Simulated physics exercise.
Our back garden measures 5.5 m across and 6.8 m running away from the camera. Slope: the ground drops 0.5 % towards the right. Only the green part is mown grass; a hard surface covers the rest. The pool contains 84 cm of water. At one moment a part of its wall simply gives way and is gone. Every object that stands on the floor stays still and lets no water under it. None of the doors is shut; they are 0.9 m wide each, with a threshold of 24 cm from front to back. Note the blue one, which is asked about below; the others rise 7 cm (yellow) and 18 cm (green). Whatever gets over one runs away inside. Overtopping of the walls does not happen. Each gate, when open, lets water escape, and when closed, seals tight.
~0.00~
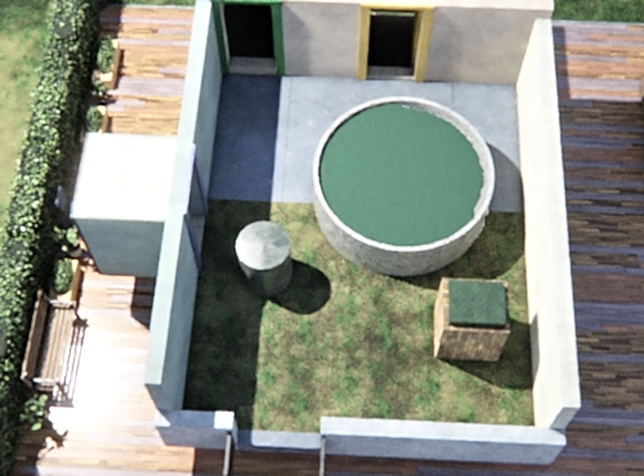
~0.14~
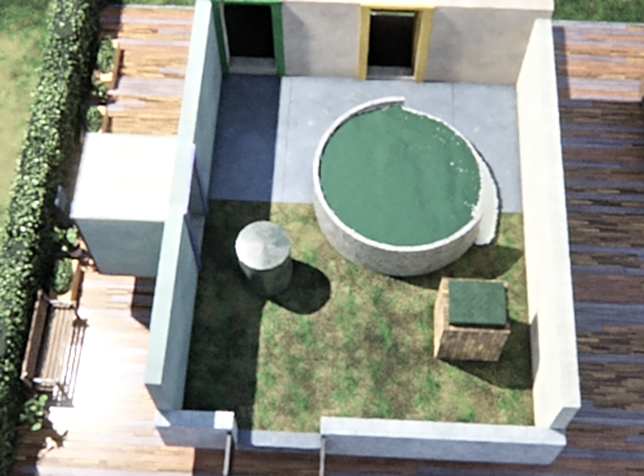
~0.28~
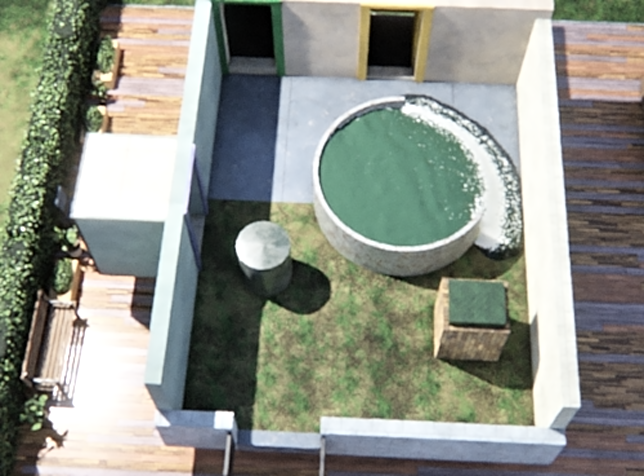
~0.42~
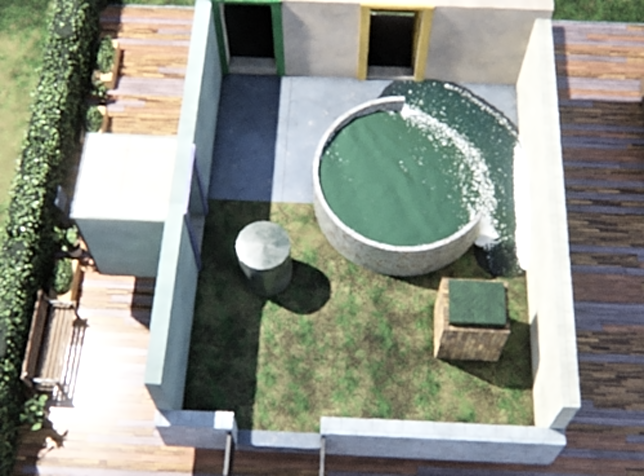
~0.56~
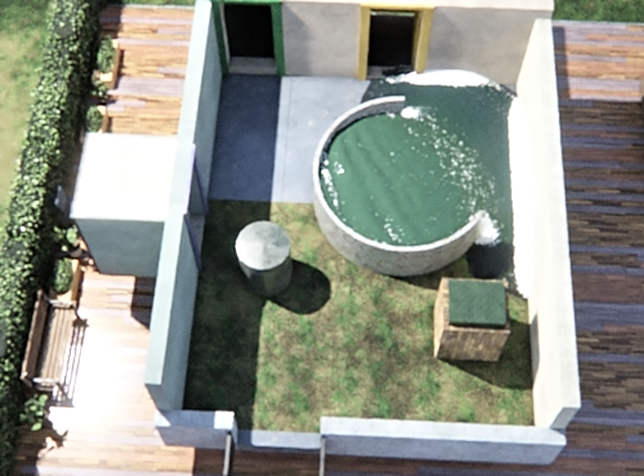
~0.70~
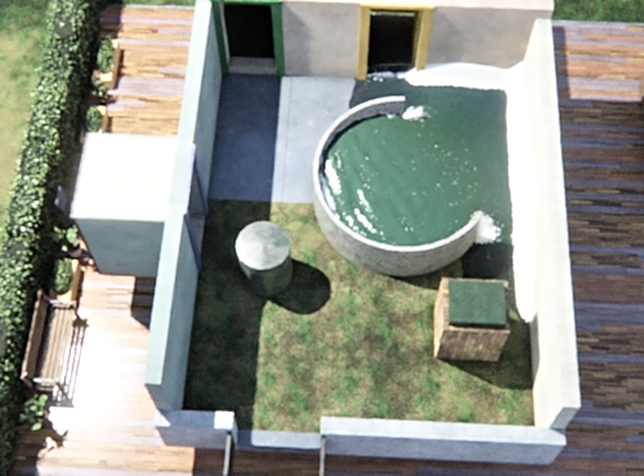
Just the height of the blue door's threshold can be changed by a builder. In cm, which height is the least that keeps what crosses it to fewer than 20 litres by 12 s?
A height of about 11 cm would just do it.
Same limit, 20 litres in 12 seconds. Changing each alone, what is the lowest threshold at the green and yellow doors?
Roughly 29 cm at green and 28 cm at yellow.
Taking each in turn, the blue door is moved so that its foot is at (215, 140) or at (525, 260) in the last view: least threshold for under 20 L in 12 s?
In turn: About 28 cm, about 34 cm.
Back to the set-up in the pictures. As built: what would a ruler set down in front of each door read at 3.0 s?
Yellow 23, blue 0, green 14 cm.
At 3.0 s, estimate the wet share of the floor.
Roughly 60 percent of the floor.
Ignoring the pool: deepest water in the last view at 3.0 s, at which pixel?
(218, 118).
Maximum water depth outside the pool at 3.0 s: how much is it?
Max depth: Around 52 cm.
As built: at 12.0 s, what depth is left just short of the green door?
11.0 cm.
After 1.4 s water covers 25 % of the floor, deepest (86 cm) near (515, 130); it has not reached the blue door.
After 3.0 s water covers 60 % of the floor, deepest (52 cm) near (218, 118); it has not reached the blue door.
After 12.0 s water covers 100 % of the floor, deepest (16 cm) near (516, 365); 13 cm at the blue door, 72 litres in over its 8 cm threshold.
At the blue door as built, the water arrived by 3.4 s and peaked near 15 cm at 10.0 s.
Run again over the same 12 s with other heights there, 51 litres in over 9 cm, 12 litres over 12 cm. The limit of 20 litres is kept from about 11 cm up.
